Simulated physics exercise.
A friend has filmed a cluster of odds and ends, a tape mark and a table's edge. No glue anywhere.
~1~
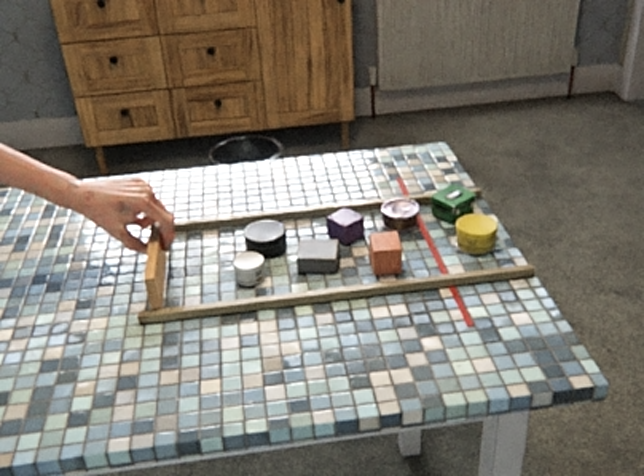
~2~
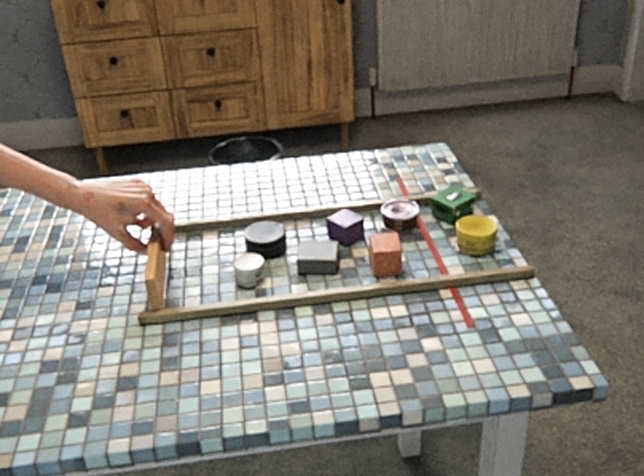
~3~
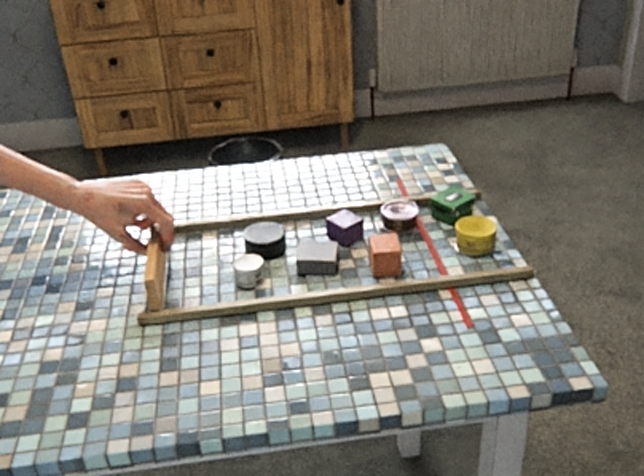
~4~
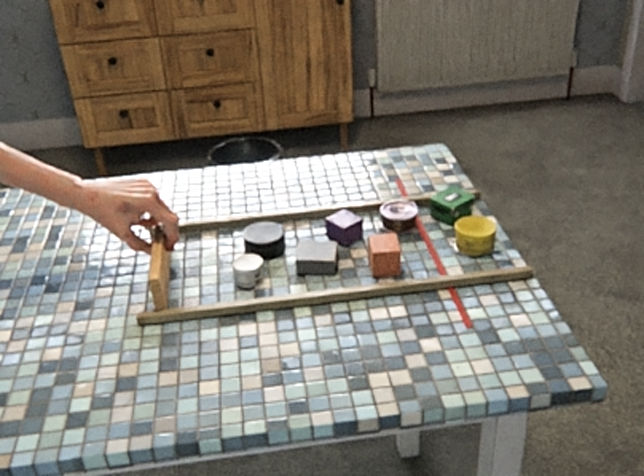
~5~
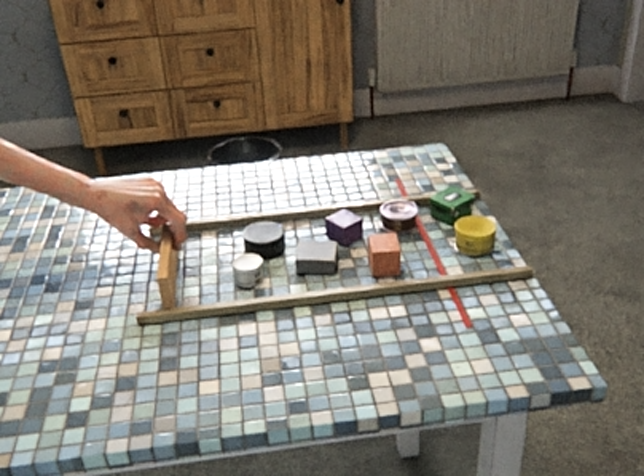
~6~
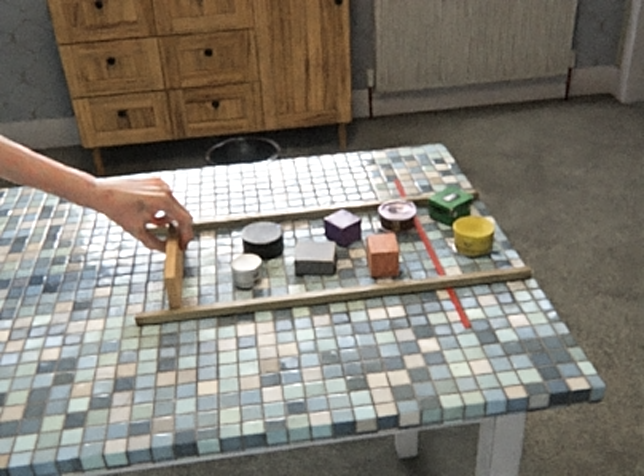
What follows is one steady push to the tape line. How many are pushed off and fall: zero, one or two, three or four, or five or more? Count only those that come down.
The number that fall off is one or two.
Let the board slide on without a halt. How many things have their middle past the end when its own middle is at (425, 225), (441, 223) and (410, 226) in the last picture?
Past the end: 2, 3 and 1.
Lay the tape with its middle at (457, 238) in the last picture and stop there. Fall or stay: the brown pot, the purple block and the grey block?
The brown pot falls; the purple block tumbles off; the grey block does not fall.
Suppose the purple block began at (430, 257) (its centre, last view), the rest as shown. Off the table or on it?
From there it stays on.
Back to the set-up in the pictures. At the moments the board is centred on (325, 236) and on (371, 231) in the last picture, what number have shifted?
At the one place 6, at the other 7.
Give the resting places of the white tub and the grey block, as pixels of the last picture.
About (453, 258), and the other about (459, 239).
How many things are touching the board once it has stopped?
It touches 2.
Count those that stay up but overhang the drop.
Overhanging: 1.
Soon after, none off yet; yellow tin at rest near (473, 237); green case at rest near (450, 207); brown pot at rest near (397, 218).
Then, none off yet; yellow tin at rest near (473, 237); green case moved a little near (460, 204); brown pot moved about its own width near (424, 210).
By the end, the number that fall off is one or two; fallen, brown pot and green case.
